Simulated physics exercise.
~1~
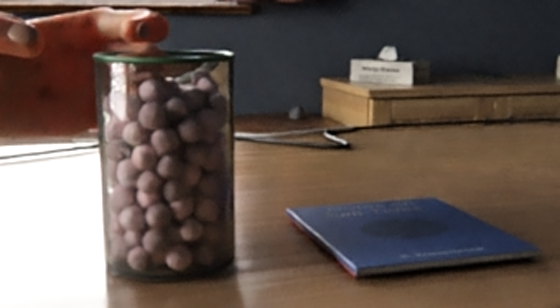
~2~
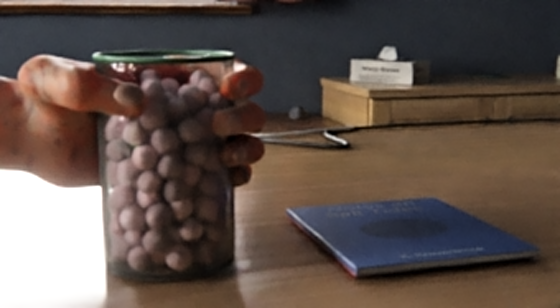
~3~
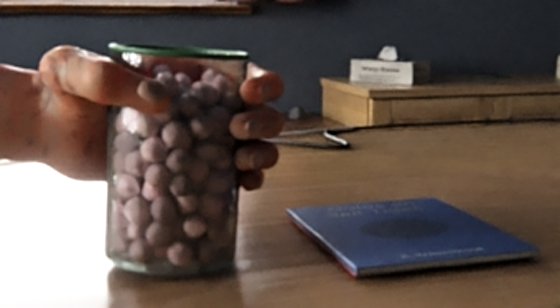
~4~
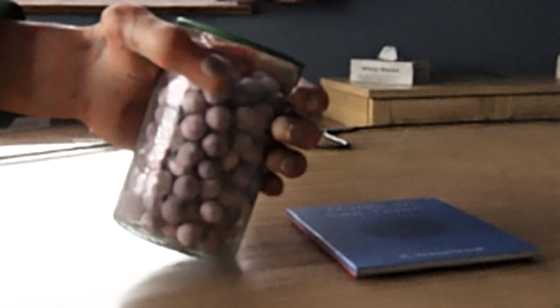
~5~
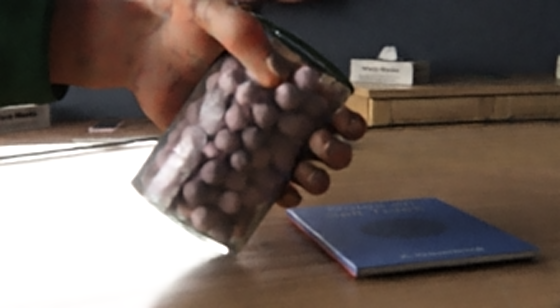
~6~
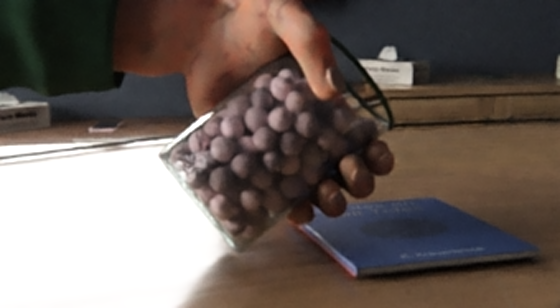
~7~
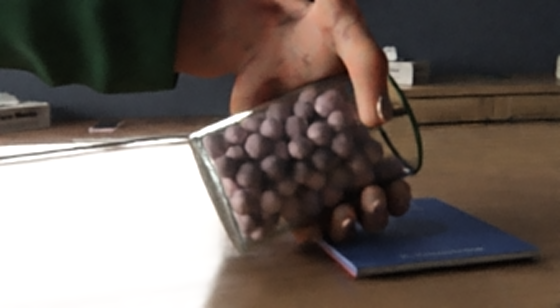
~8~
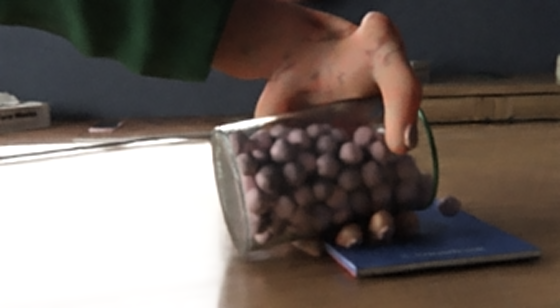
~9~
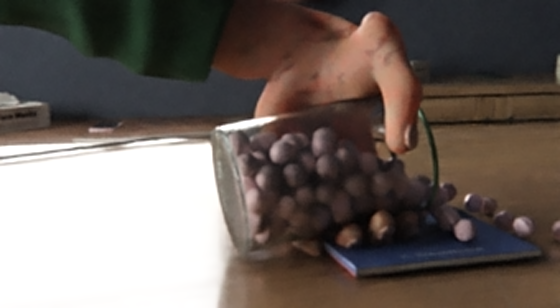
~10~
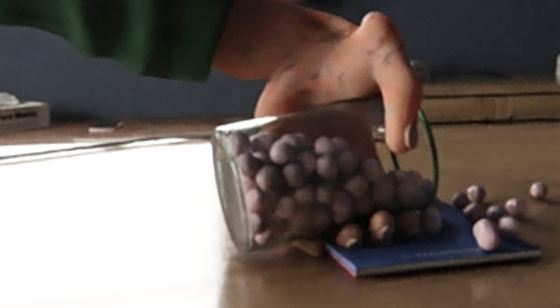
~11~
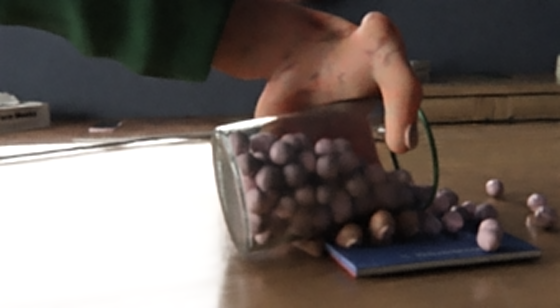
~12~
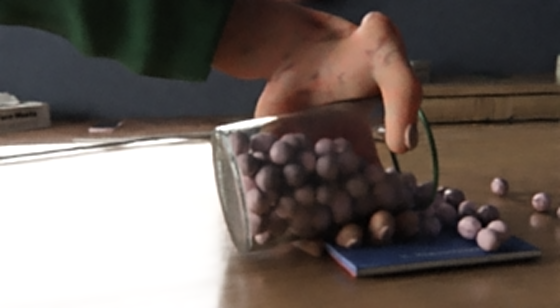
A hand tips a glass of purplish balls rightward onto a blue booklet, spilling some out.
